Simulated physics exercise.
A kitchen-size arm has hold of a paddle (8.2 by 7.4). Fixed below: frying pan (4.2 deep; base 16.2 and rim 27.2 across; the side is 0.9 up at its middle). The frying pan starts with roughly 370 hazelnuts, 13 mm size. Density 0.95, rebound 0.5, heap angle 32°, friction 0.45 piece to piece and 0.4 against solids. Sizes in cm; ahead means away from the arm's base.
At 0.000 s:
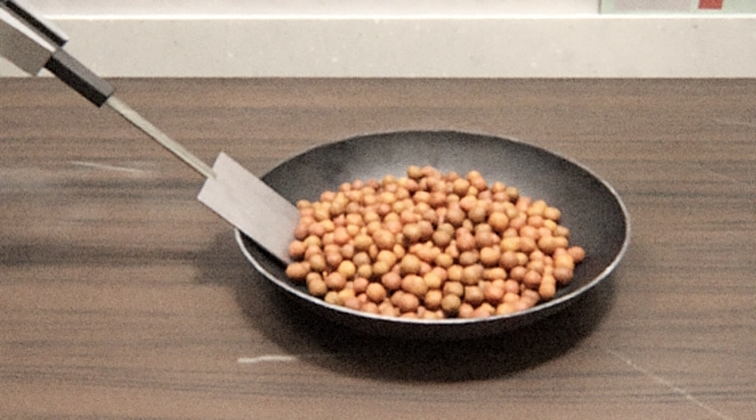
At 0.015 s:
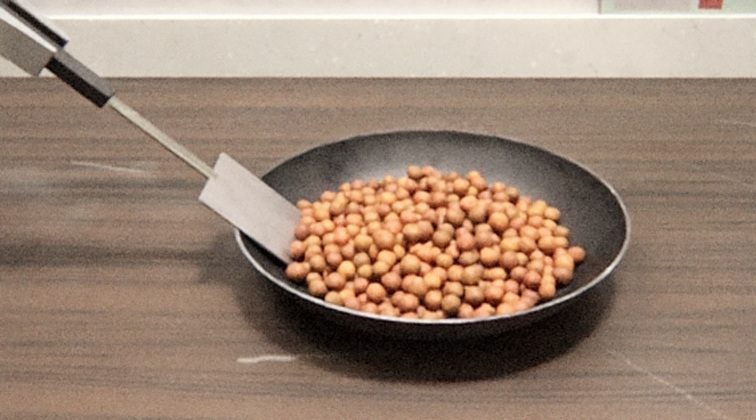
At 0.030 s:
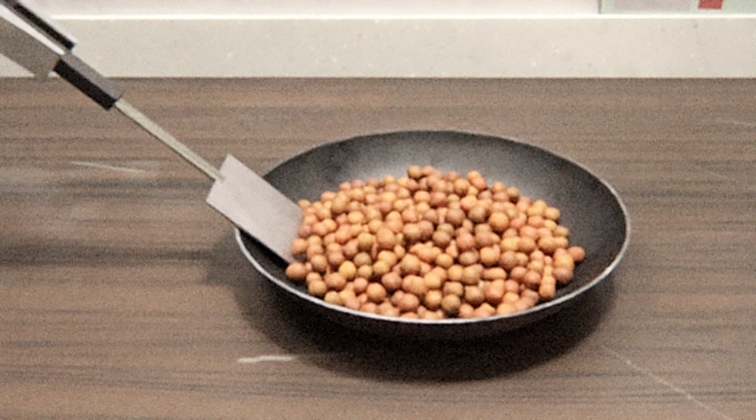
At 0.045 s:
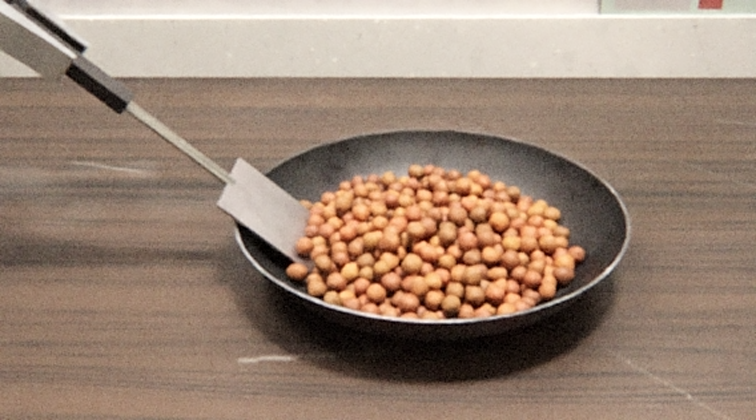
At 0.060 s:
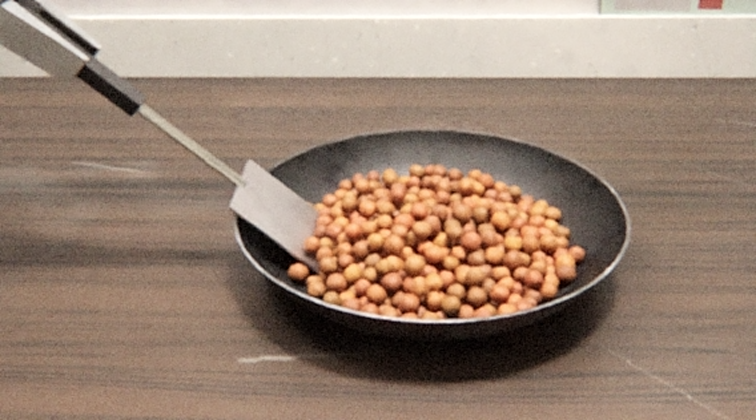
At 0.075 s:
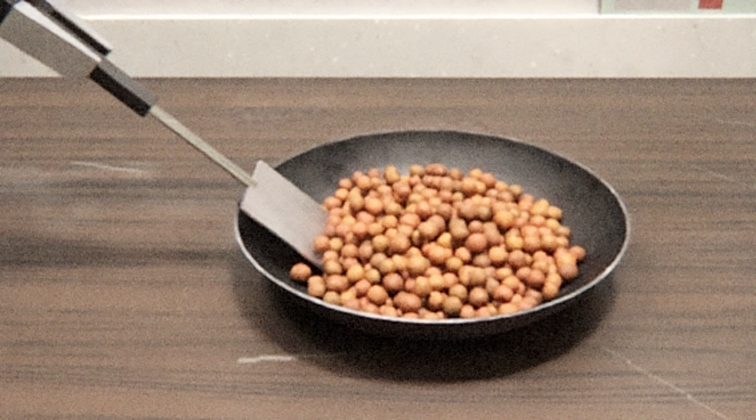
A flat metal paddle held by a mechanical arm slides slowly to the right inside the left edge of a dark frying pan, nudging the near side of a heap of round brown nuts, while the pan stays still.
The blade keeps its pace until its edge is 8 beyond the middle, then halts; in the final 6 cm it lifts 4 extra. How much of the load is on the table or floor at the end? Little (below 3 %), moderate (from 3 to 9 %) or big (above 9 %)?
A moderate share, from 3 to 9 %, ends on the table or floor.
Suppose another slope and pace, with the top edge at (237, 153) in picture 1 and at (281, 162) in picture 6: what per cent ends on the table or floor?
Some 5 per cent.
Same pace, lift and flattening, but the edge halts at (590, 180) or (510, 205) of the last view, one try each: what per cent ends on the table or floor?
About 25 and 0 per cent.
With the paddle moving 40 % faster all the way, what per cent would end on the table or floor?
In that case some 10 per cent.
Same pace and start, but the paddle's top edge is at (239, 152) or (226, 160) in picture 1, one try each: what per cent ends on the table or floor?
Some 5 and 5 per cent.
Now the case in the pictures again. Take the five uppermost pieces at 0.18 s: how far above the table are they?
Roughly 4 cm.
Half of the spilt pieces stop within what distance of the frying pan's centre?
Some 28 cm.
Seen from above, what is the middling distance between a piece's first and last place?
About 3 cm.
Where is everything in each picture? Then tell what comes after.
Paddle top edge at (210, 175), sloping 42°; upper third of the load around (430, 229), from x 295 to 575, top at y 175; 372 in the frying pan, in the first frame.
Paddle top edge at (211, 175), sloping 42°; upper third of the load around (430, 228), from x 295 to 575, top at y 175, in the second frame.
Paddle top edge at (218, 177), sloping 42°; upper third of the load around (425, 228), from x 295 to 575, top at y 175, in the third frame.
Paddle top edge at (229, 181), sloping 42°; upper third of the load around (427, 226), from x 295 to 575, top at y 175, in the fourth frame.
Paddle top edge at (240, 182), sloping 42°; upper third of the load around (430, 226), from x 300 to 575, top at y 170, in the fifth frame.
Paddle top edge at (251, 183), sloping 42°; upper third of the load around (435, 224), from x 300 to 575, top at y 170; 372 in the frying pan, in the sixth frame.
After 0.18 s, sloping 42°, highest piece 5 above the table; 372 in the frying pan.
After 0.28 s, sloping 42°, highest piece 6 above the table; 372 in the frying pan.
After 0.54 s, sloping 42°, highest piece 5 above the table; 350 in the frying pan, 19 on the table or floor, 3 on the blade or in flight.
After 1.59 s, sloping 42°, highest piece 5 above the table; 350 in the frying pan, 22 on the table or floor.
At rest, 350 in the frying pan, 22 on the table or floor. That is 6 % on the table or floor.
